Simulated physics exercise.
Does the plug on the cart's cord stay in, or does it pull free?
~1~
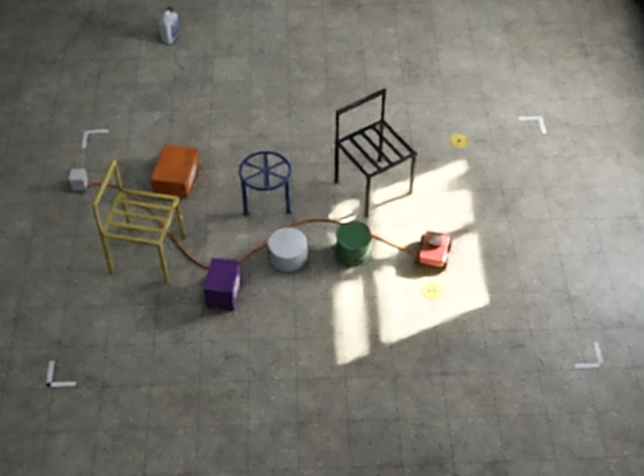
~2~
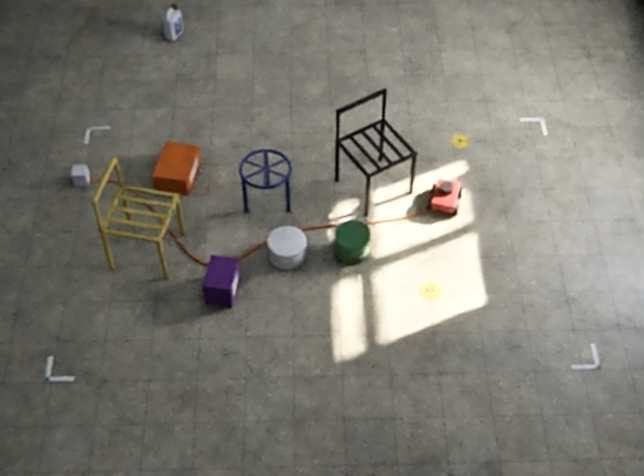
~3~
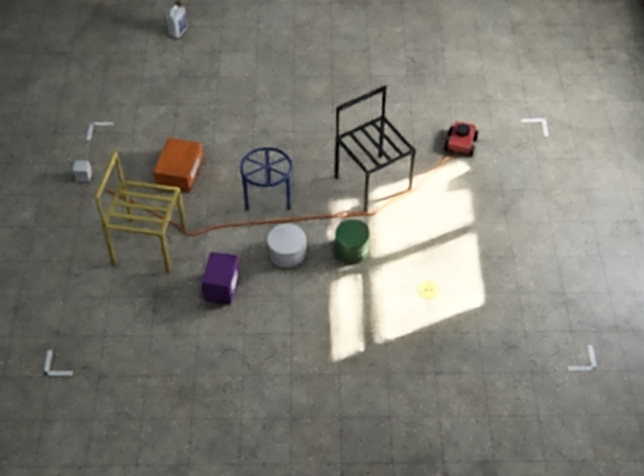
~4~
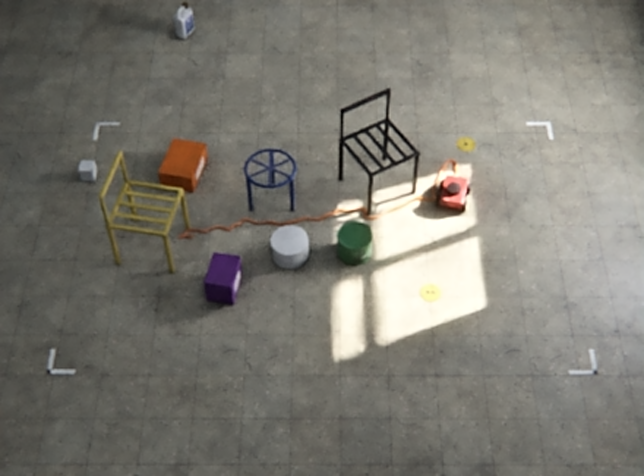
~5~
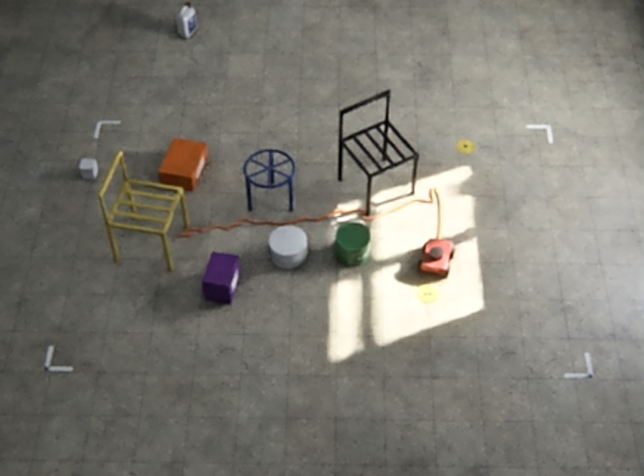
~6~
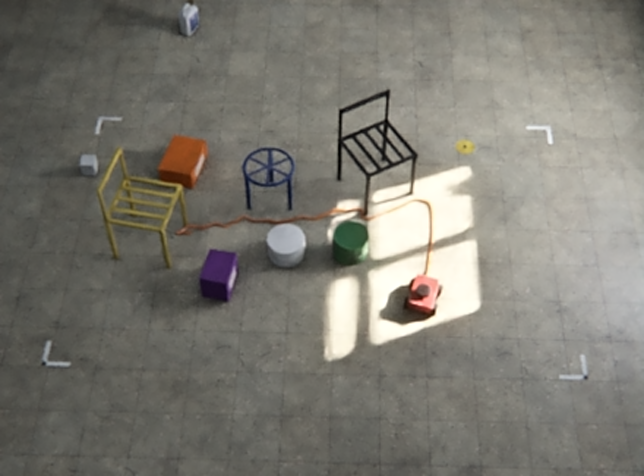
It pulls free. The far end of the orange cord ends up lying loose by the yellow chair, away from the small pale box.
